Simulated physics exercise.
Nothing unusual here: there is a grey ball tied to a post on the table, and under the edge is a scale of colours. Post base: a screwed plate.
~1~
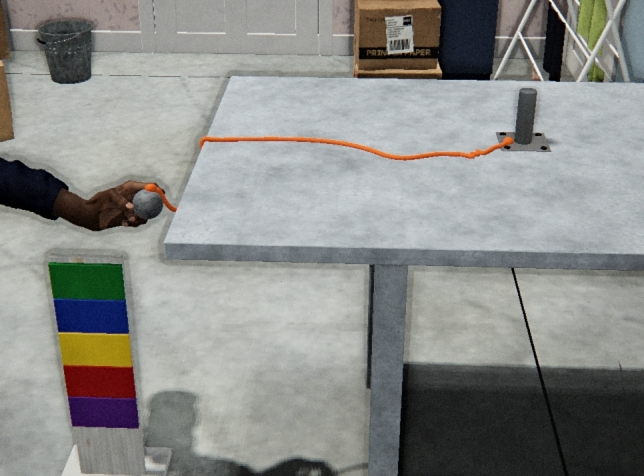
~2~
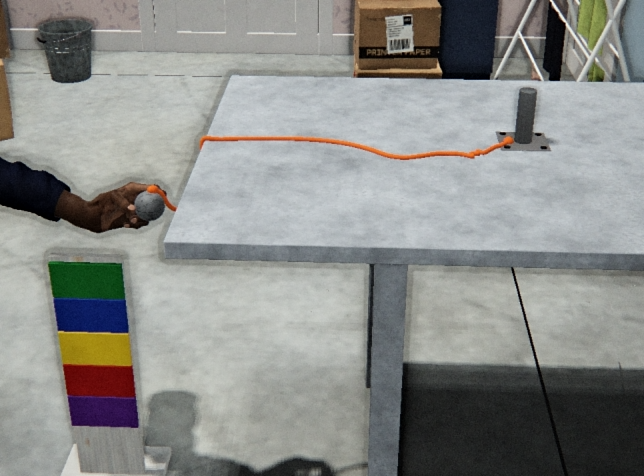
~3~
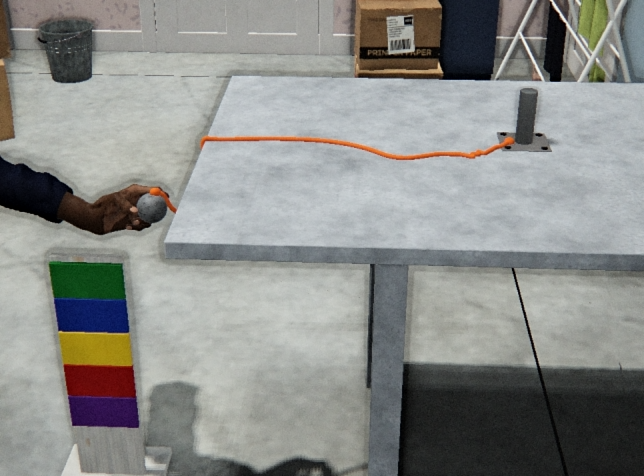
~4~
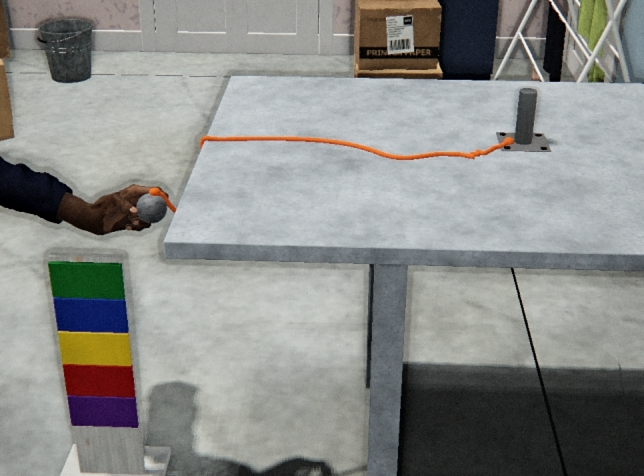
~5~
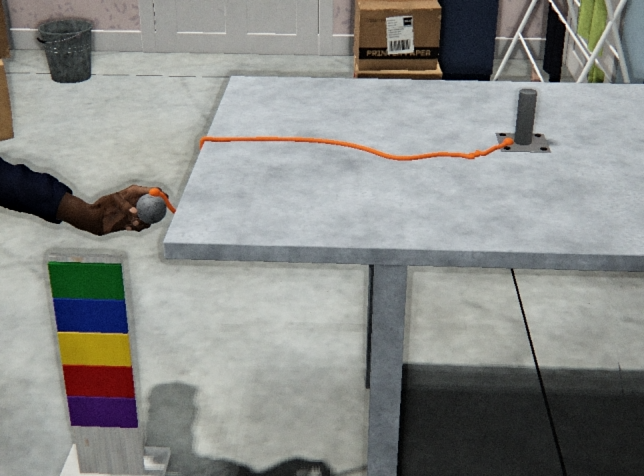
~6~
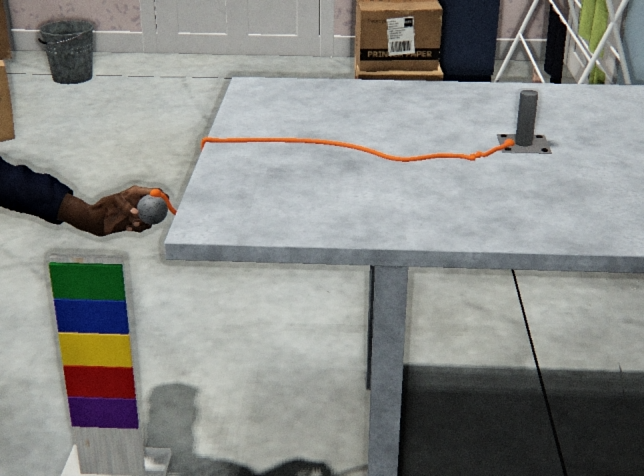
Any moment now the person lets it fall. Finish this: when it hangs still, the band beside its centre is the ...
When it hangs still, the band beside its centre is the blue one.
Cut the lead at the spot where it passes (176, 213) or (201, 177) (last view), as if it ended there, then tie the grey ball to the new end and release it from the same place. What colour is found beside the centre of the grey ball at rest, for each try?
Per try - 1: Green; 2: None, it hangs higher.
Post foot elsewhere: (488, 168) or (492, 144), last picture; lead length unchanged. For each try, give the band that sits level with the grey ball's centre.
First case: Yellow. Second case: Yellow.
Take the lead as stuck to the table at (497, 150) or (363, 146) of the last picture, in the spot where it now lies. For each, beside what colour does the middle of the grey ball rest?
Blue, then green.
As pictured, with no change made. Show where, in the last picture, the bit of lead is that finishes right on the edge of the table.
Near pixel (248, 141).
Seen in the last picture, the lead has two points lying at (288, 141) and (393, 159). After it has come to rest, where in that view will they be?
Final spots: (242, 150), then (358, 147).
Soon after, ball near (235, 305); level with blue.
After that, ball near (193, 318); level with blue.
In the end, ball near (206, 318); level with blue. Its middle rests at the blue band.
